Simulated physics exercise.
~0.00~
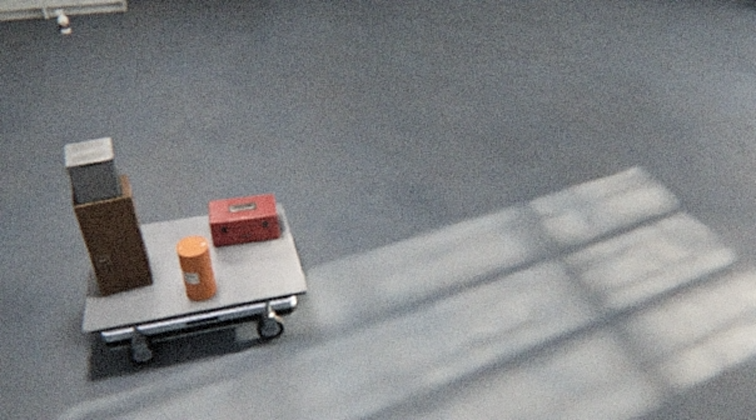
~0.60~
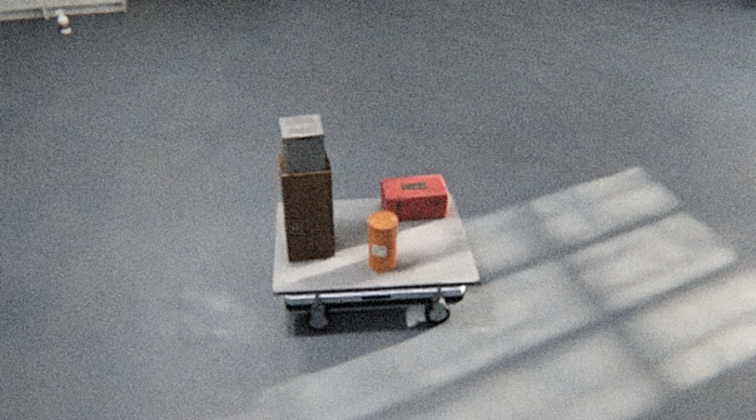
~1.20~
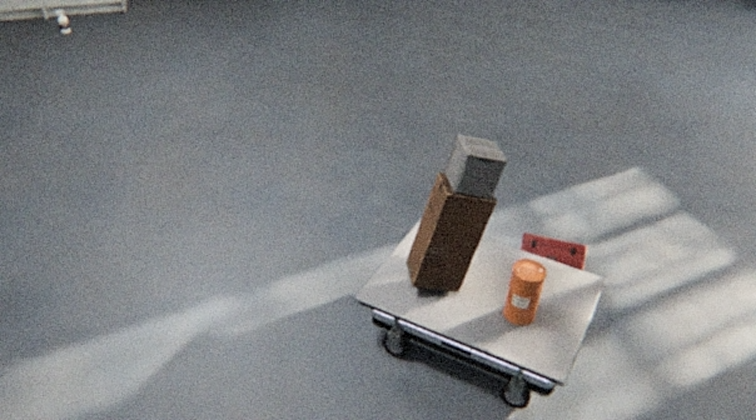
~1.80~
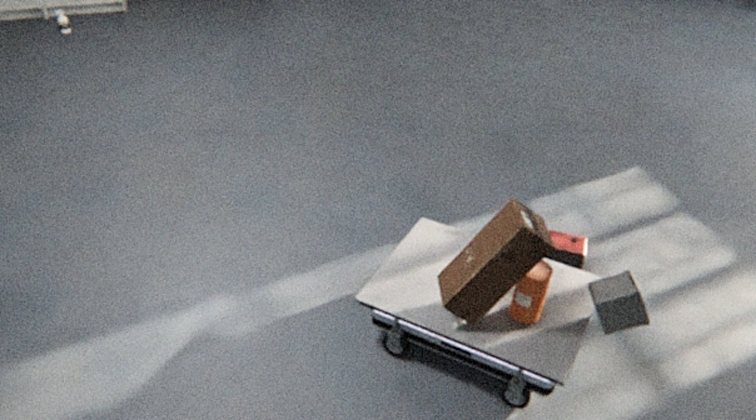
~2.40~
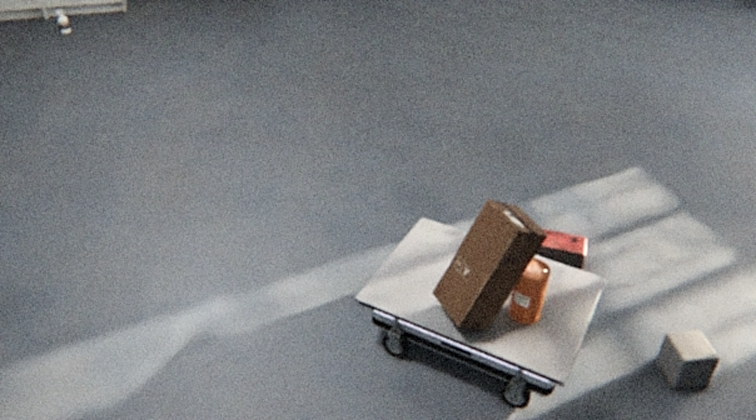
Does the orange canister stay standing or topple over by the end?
The orange canister stays standing on the deck, with the brown box leaning beside it.
